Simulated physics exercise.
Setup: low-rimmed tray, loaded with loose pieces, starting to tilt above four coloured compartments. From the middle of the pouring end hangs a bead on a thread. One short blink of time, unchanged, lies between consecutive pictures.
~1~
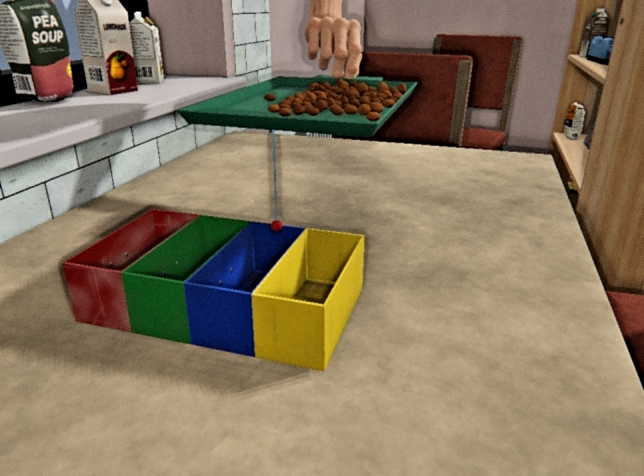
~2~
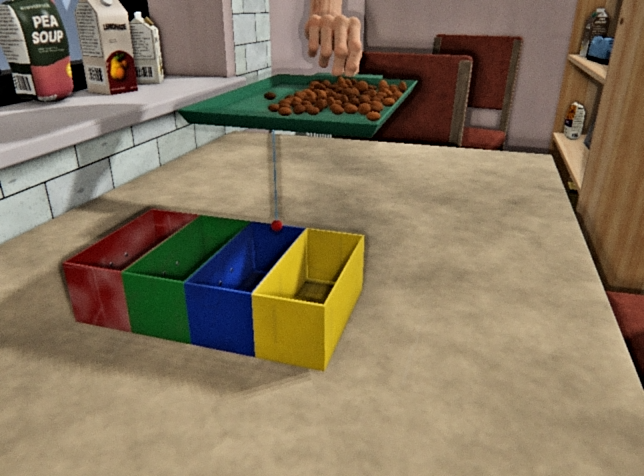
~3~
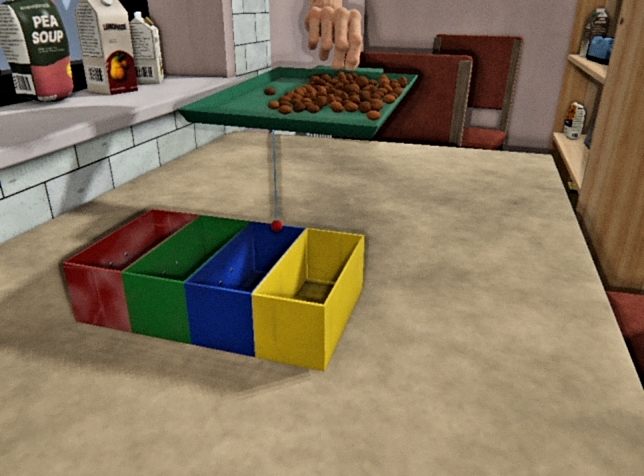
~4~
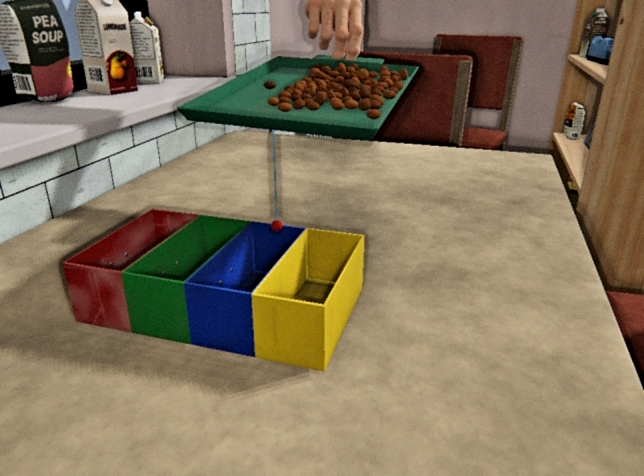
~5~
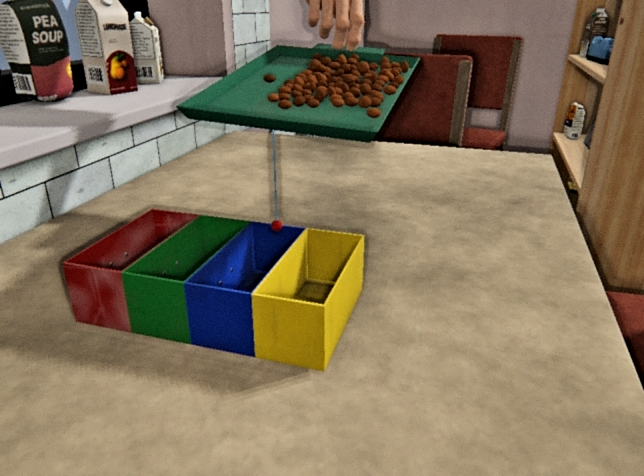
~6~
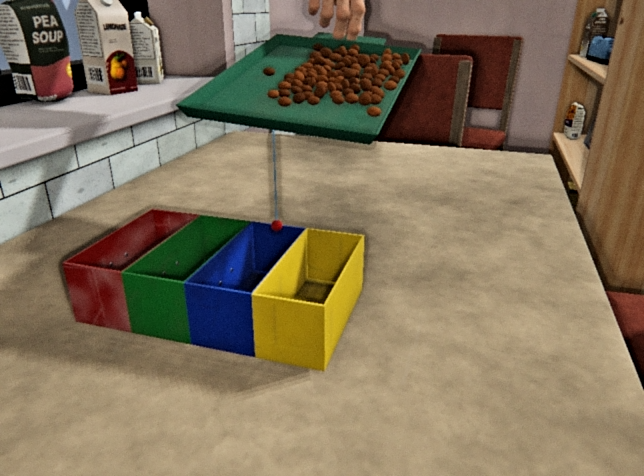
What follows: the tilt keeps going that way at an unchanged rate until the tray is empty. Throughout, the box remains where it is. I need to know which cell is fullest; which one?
That is the yellow cell.
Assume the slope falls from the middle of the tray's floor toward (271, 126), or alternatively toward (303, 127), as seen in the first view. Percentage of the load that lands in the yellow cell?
The share is 30 per cent in the first and 50 per cent in the second.
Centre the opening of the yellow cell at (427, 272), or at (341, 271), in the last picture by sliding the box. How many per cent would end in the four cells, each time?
First 100 %, then 80 %.
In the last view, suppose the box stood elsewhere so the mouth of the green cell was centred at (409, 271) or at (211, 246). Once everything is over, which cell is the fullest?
Try 1: That red cell. Try 2: That yellow cell.
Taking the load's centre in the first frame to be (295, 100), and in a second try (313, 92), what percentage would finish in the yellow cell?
About 50 %, then about 40 %.
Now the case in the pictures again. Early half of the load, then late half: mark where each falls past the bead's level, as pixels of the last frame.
The first part passes (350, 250); everything after passes (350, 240).
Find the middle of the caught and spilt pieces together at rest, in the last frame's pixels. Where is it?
Resting centre, last picture - approx. (344, 326).
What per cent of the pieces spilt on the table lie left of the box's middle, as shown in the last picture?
It comes to 0 per cent or so.
Soon after the last picture, tray tipped steeply; about two thirds on the tray; a small part in the yellow cell; a stray few in the blue cell; about a quarter falling or outside the box.
A little later, tray tipped right over; about half in the yellow cell; a stray few in the blue cell; about half falling or outside the box.
Later still, tray tipped past a quarter turn; about half in the yellow cell; a stray few in the blue cell; about half falling or outside the box.
At rest, tray tipped past a quarter turn; about half in the yellow cell; a stray few in the blue cell; none in the green cell; none in the red cell; about half outside the box.
